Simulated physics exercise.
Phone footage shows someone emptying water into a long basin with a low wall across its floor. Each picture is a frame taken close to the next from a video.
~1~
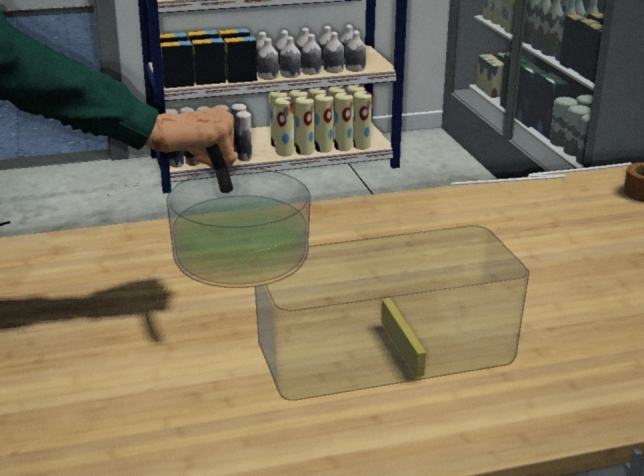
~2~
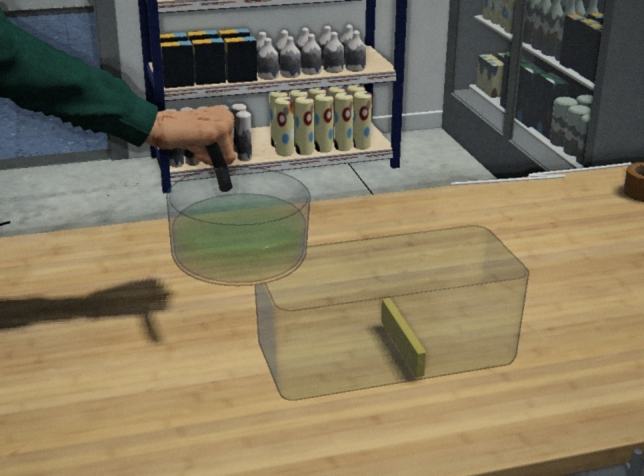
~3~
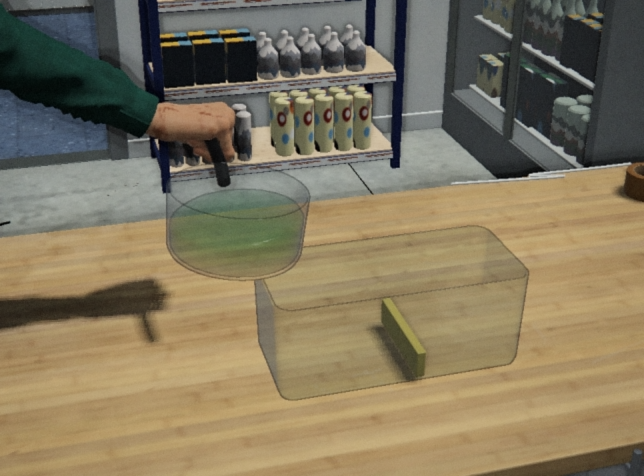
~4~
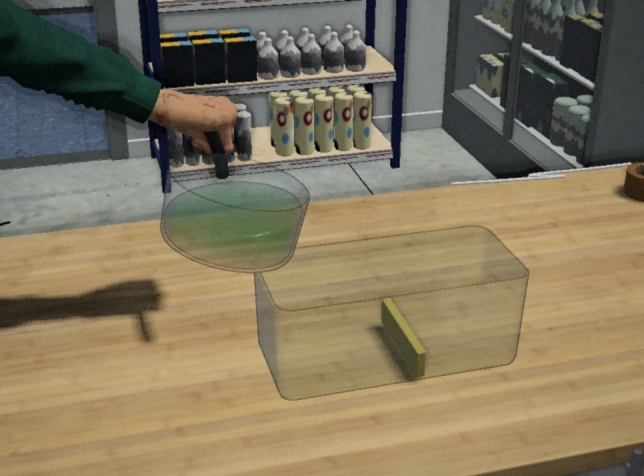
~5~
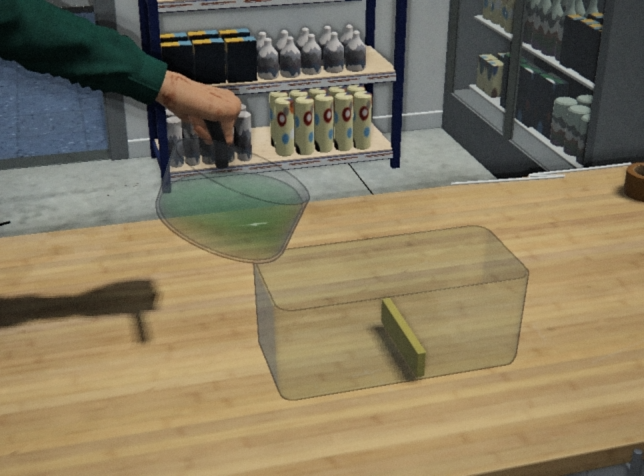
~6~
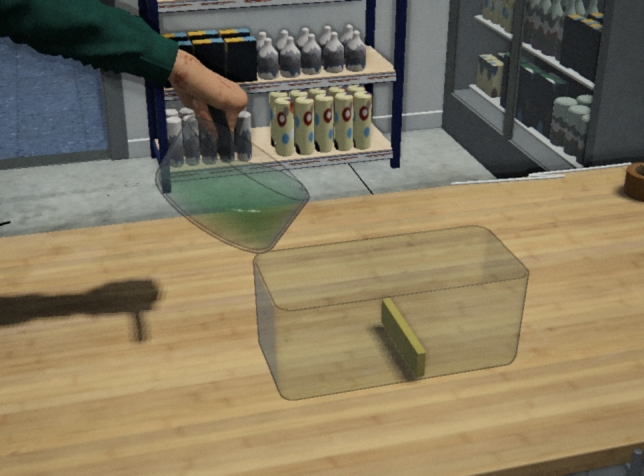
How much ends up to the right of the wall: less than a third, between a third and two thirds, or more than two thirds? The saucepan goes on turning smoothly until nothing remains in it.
Between a third and two thirds.
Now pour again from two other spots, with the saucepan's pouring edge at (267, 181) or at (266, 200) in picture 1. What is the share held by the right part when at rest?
You'd get 25 percent from the first and 25 percent from the second.
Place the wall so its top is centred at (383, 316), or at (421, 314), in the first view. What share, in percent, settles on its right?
About 60 per cent, then about 15 per cent.
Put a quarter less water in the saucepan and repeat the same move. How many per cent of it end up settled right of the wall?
About 35 percent.
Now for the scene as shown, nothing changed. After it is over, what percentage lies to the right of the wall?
About 40 per cent.
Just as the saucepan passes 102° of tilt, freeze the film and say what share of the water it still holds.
35 per cent, approximately.
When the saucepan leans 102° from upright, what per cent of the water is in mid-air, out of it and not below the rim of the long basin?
Roughly 60 percent.
A moment on, the tilt is 102° and 35 per cent is still to pour, 6 is left of the wall and 0 right of it.
Next, the tilt is 116° and 2 per cent is still to pour, 29 is left of the wall and 60 right of it.
Then the tilt is 116° and 0 per cent is still to pour, 41 is left of the wall and 38 right of it.
Later the tilt is 116° and 0 per cent is still to pour, 52 is left of the wall and 42 right of it.
Finally, 52 per cent lies left of the wall, 42 right of it and 6 outside.
